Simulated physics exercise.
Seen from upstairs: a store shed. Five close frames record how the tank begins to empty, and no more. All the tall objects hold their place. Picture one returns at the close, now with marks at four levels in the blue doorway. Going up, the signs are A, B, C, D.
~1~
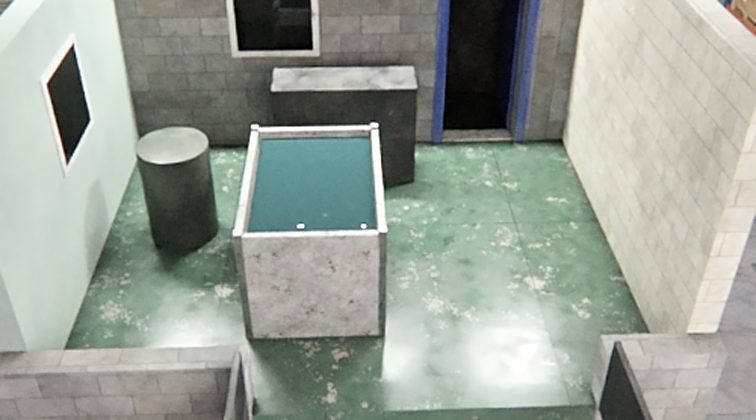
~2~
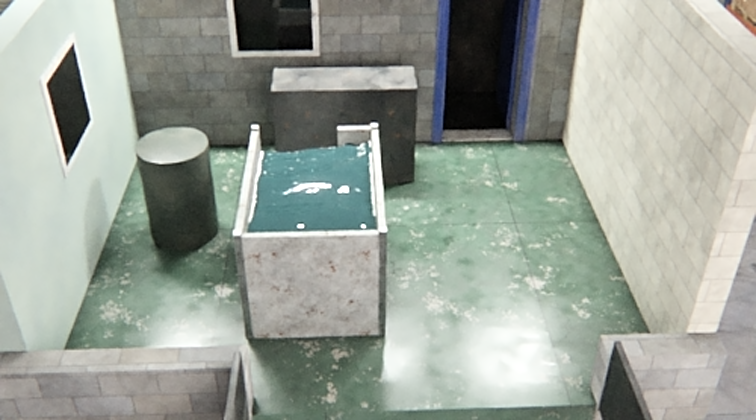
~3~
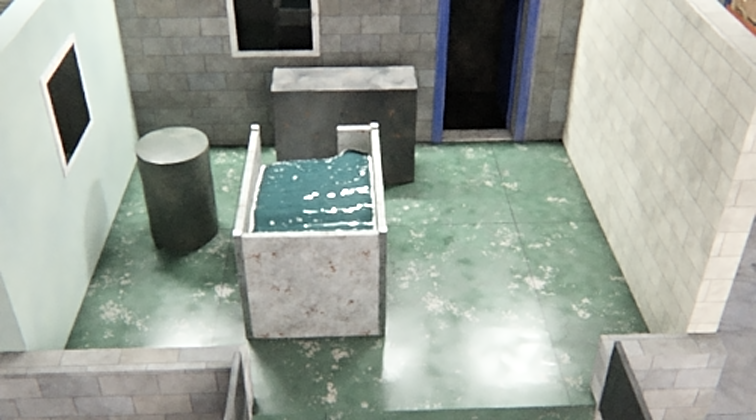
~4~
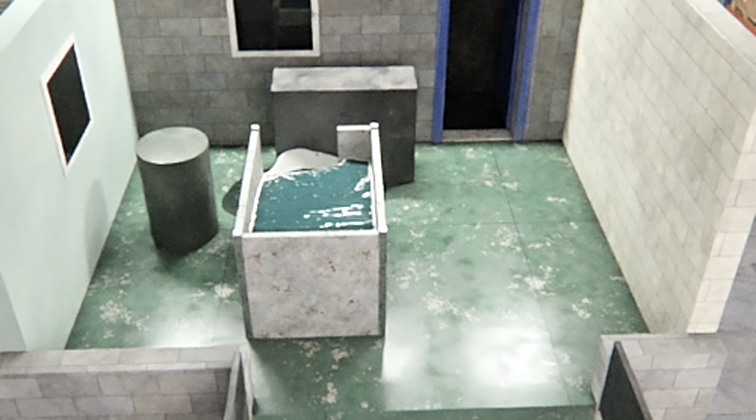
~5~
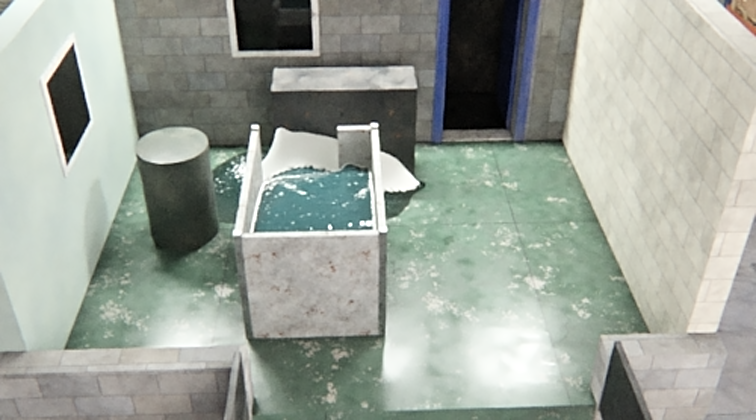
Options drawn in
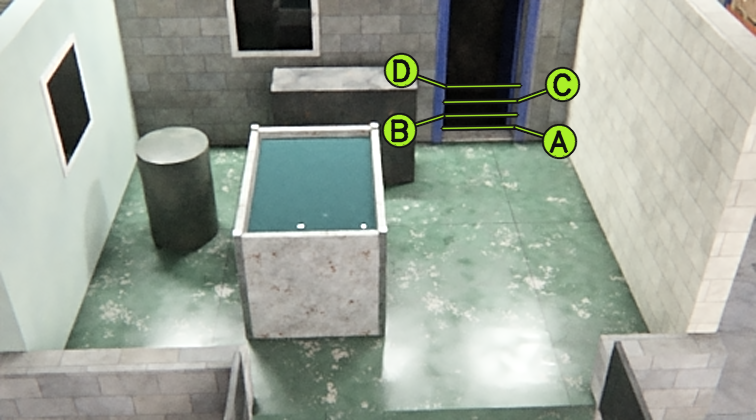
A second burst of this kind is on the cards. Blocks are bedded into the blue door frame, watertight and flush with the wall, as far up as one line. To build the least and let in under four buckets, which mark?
A is the one.
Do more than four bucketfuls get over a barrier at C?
No.
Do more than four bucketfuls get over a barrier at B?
No.
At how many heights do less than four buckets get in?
All four.
In lime, A at (479, 127); B at (480, 115); C at (481, 101); D at (482, 86); from the bottom up A, B, C, D.
If A is chosen, nothing gets over.
If B is chosen, nothing gets over.
If C is chosen, nothing gets over.
If D is chosen, nothing gets over.
